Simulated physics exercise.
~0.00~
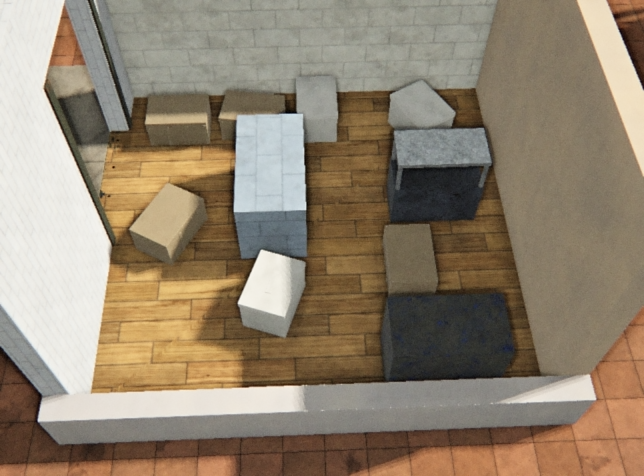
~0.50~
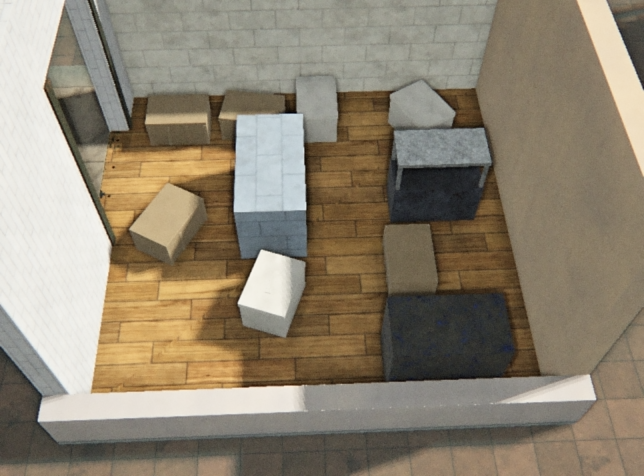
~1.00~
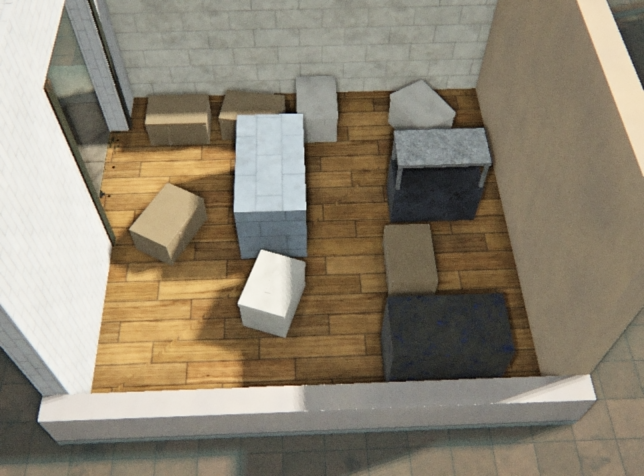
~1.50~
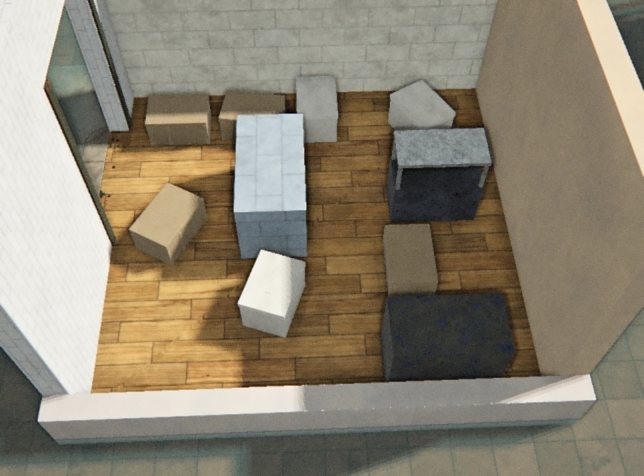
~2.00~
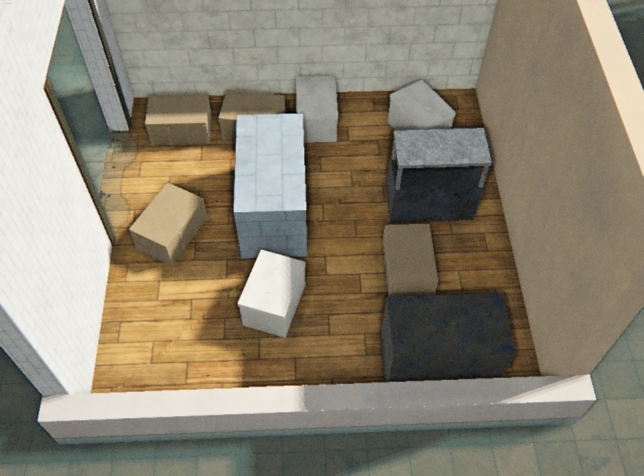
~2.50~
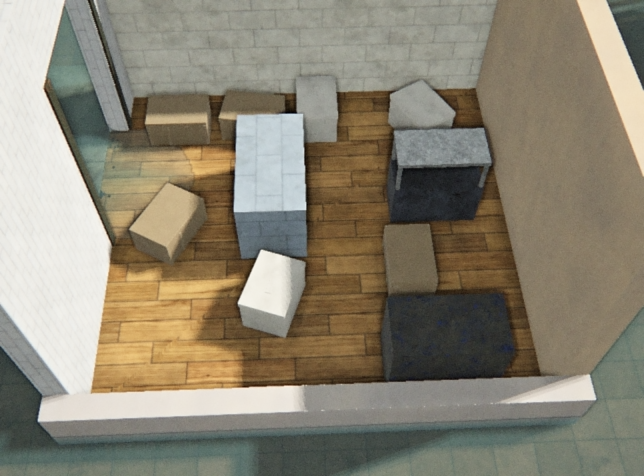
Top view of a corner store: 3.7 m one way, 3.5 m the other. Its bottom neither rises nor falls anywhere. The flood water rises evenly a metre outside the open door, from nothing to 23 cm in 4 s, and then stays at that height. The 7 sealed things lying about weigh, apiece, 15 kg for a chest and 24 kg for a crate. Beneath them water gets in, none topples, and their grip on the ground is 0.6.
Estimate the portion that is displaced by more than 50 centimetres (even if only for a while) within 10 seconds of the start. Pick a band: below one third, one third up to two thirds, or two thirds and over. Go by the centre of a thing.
The share is two thirds and over.
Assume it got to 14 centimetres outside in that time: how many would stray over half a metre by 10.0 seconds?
The answer would then be 2.
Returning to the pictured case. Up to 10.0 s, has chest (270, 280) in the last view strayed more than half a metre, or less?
The answer is a smaller shift.
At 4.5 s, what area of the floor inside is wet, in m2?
About 4.5 m2.
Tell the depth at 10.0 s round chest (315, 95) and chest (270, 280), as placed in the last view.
Depths: Near 15 cm, then near 10 cm.
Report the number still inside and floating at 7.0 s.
Just then, the number is 4.
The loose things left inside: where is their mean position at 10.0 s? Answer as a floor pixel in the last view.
Near (349, 213).
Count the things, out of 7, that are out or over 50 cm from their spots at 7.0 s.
I make it 3 by then.
After 3.5 s 0 of 7 are over 50 cm from their spots; 0 afloat.
After 4.5 s 0 of 7 are over 50 cm from their spots; 0 afloat.
After 7.0 s 3 of 7 are over 50 cm from their spots; 4 afloat.
After 10.0 s 5 of 7 are over 50 cm from their spots, and 5 have been at some point; 6 afloat.
